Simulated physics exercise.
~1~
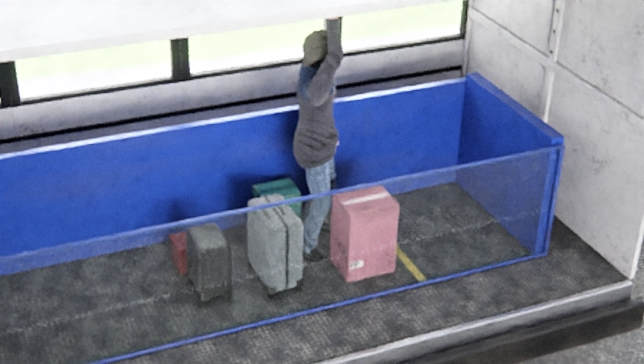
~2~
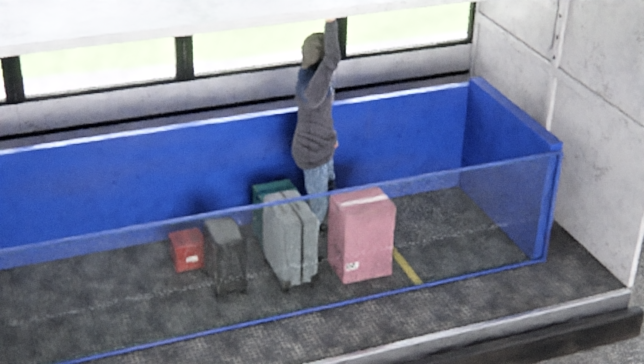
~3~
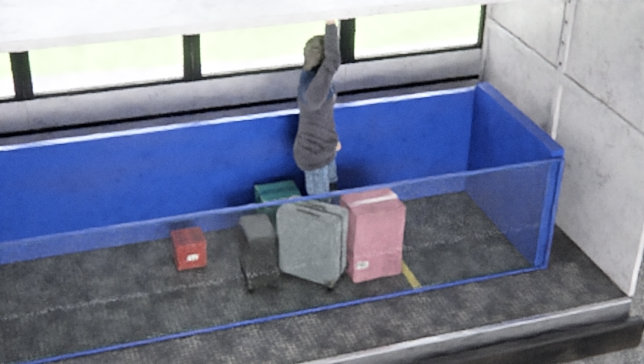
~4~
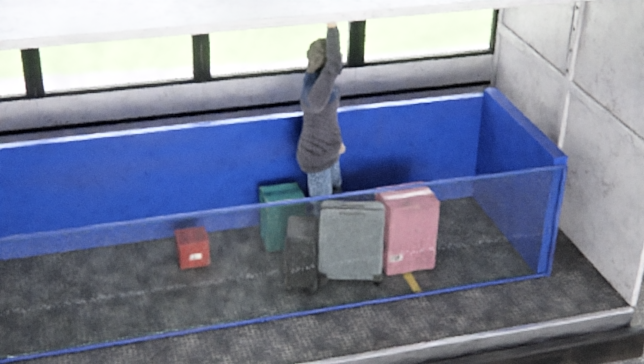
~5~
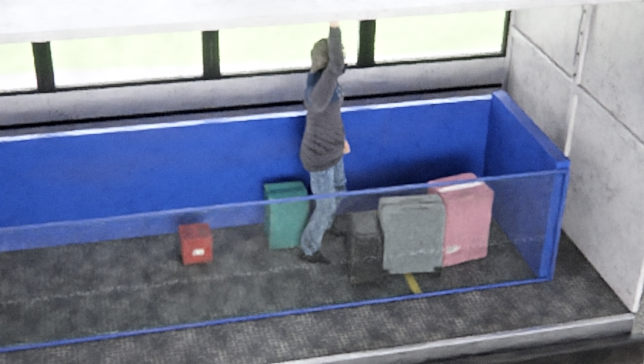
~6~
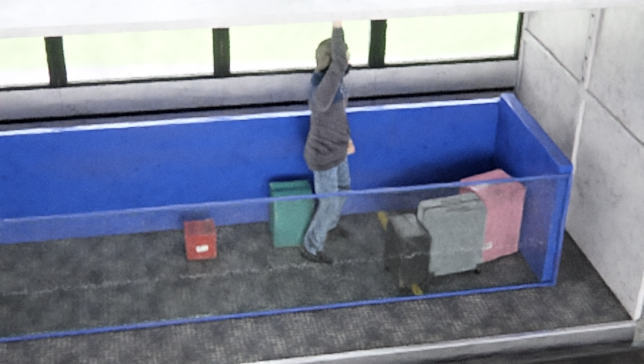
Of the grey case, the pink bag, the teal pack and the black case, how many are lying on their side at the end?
None of them are lying on their side. The grey case, pink bag, teal pack and black case all end upright.
A passenger stands as three bags move right, the grey and pink crossing the yellow line.
